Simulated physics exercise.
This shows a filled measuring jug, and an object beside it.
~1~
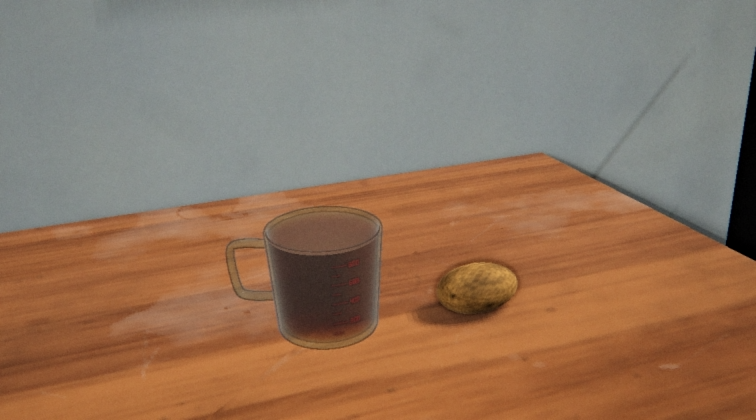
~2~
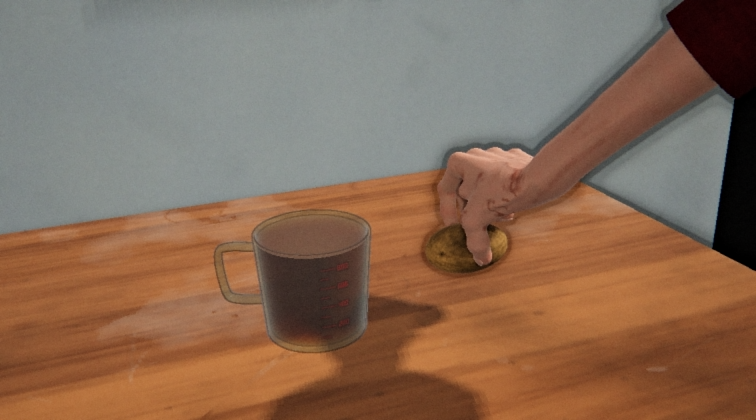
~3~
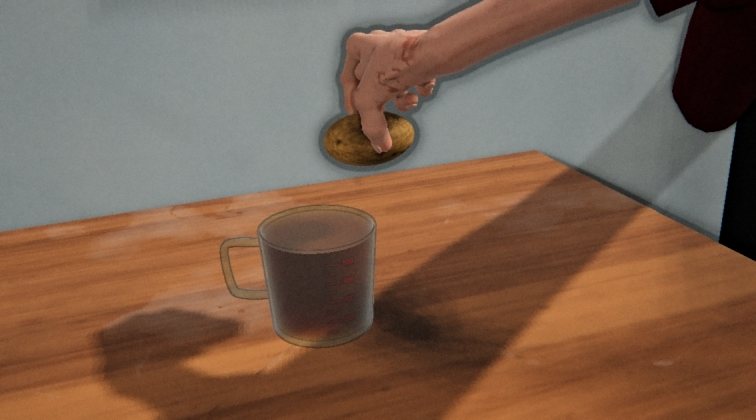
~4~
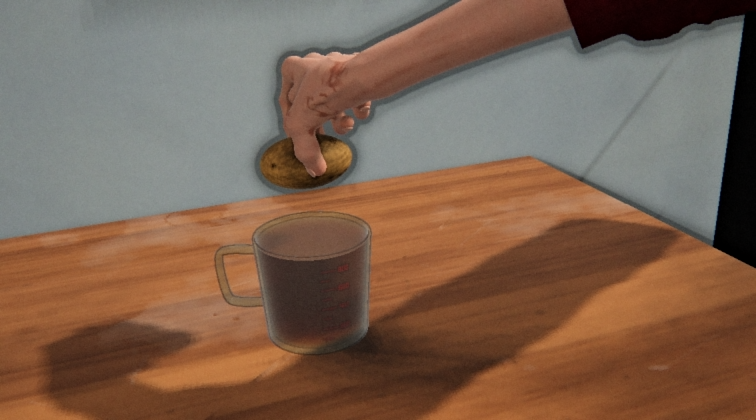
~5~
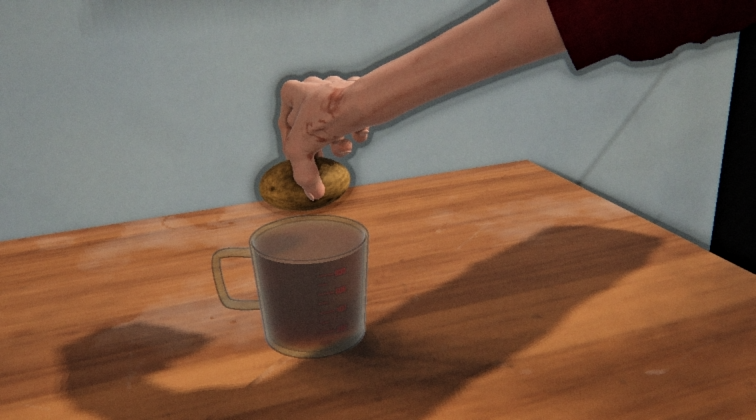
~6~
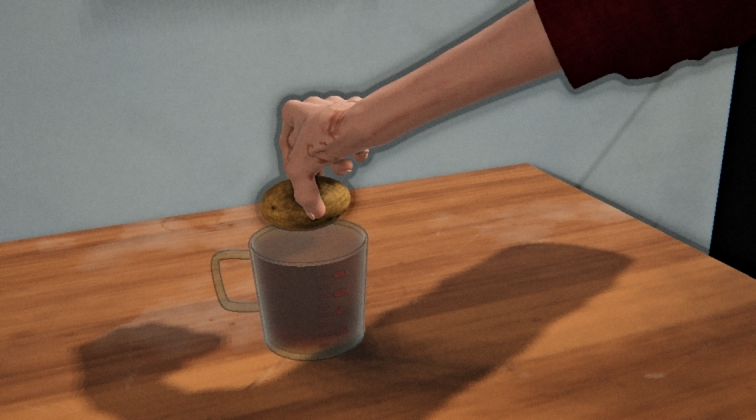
The video shows a nearly full glass measuring jug of dark liquid on a wooden table, as a hand picks up a potato on its right, carries it left above the jug, and lowers it to just over the liquid.
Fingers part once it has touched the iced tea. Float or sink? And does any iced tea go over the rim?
Well, it does not stay up, and as for the measuring jug, it spills liquid.
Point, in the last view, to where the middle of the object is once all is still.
About (313, 307).
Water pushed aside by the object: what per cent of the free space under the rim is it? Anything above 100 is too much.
Around 260 %.
Next, the potato enters the iced tea; the measuring jug is full to the brim; it has run over.
After that, the potato goes on down; the measuring jug is full to the brim; it has run over.
Finally, the potato has sunk; the measuring jug is full to the brim; it has run over.
